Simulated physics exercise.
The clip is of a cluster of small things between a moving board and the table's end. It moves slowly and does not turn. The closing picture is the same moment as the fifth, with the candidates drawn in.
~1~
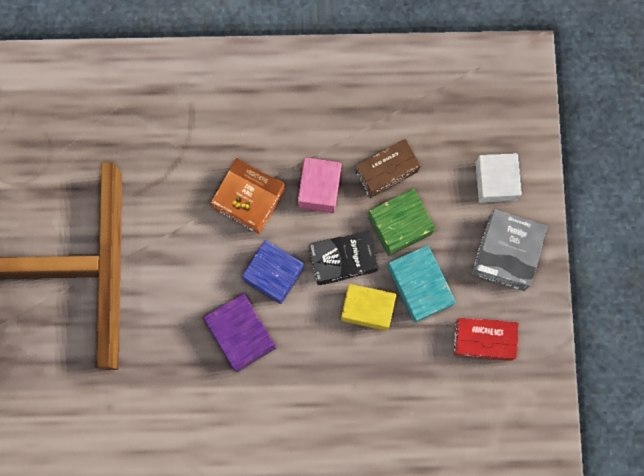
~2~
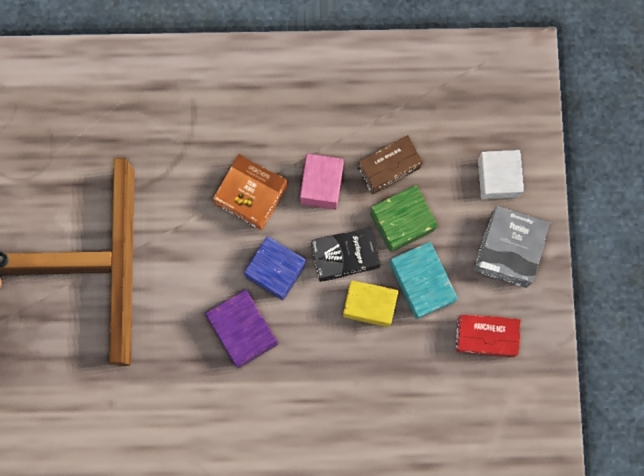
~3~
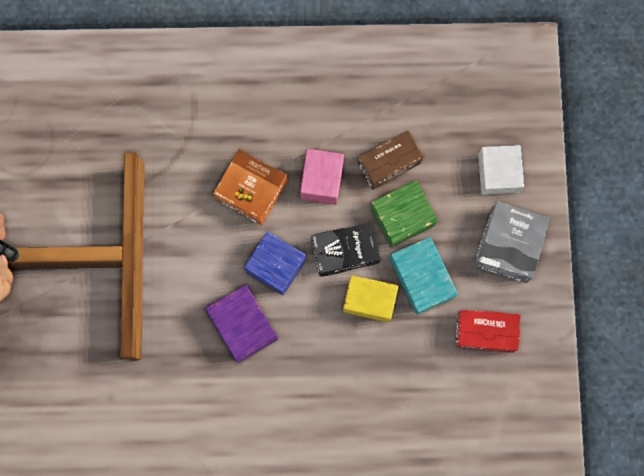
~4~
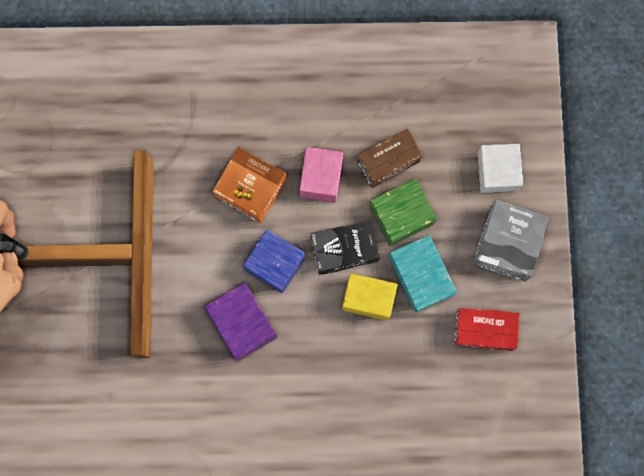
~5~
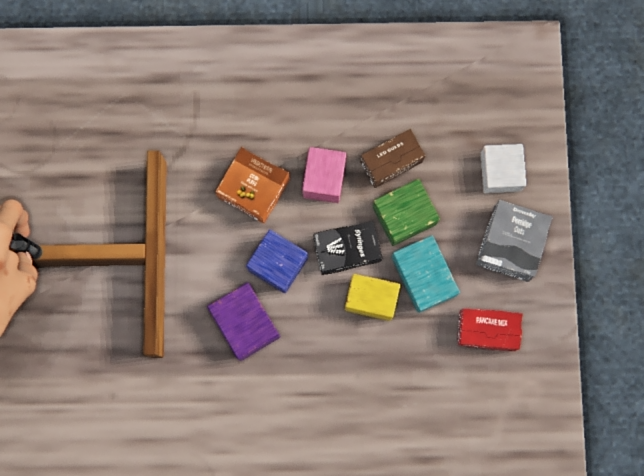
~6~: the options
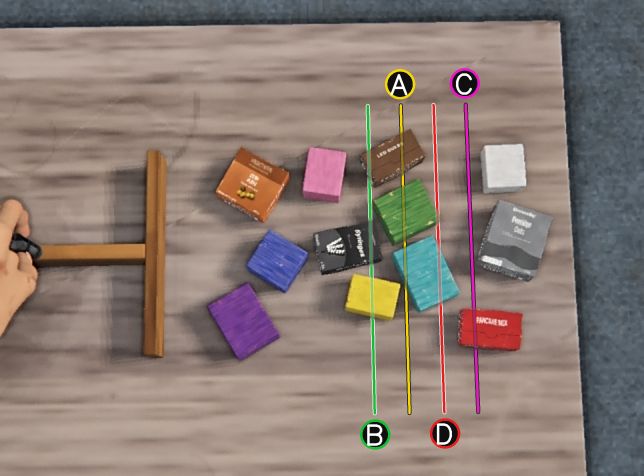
A wooden T-shaped board slides slowly rightward, without turning, across a pale wood-grain table seen from above, with blue-grey flooring beyond its edges. Ahead of it sit orange, pink, brown, green, blue, black, purple, yellow and turquoise boxes and blocks, with white, grey and red ones nearer the right edge. A hand gripping the handle comes into view at left, while the cluster stays essentially still.
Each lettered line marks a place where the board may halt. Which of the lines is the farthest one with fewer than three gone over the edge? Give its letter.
Up to line D.
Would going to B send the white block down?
No.
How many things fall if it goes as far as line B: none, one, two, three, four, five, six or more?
In all, none.
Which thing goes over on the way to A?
The grey packet.
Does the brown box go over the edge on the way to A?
No.
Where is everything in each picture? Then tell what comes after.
In the first picture, black box (343, 258); white block (498, 179); turquoise block (422, 285).
In the second picture, board (118, 258); orange packet (251, 193).
In the third picture, board (129, 253); purple block (242, 324).
In the fourth picture, board (138, 251); pink block (322, 176).
In the fifth picture, board (152, 251); yellow block (372, 298); red packet (490, 330); green block (406, 213).
On the copy, A at (405, 255); B at (371, 255); C at (472, 254); D at (439, 254).
On D. First, board (255, 249); purple block (287, 325); pink block (337, 175).
Then, board (358, 248); grey packet (546, 239); white block (523, 171).
Finally, board (438, 247); white block over the edge; grey packet over the edge; two fallen.
By contrast, A is within the limit but short; B is within the limit but short; C drops five.
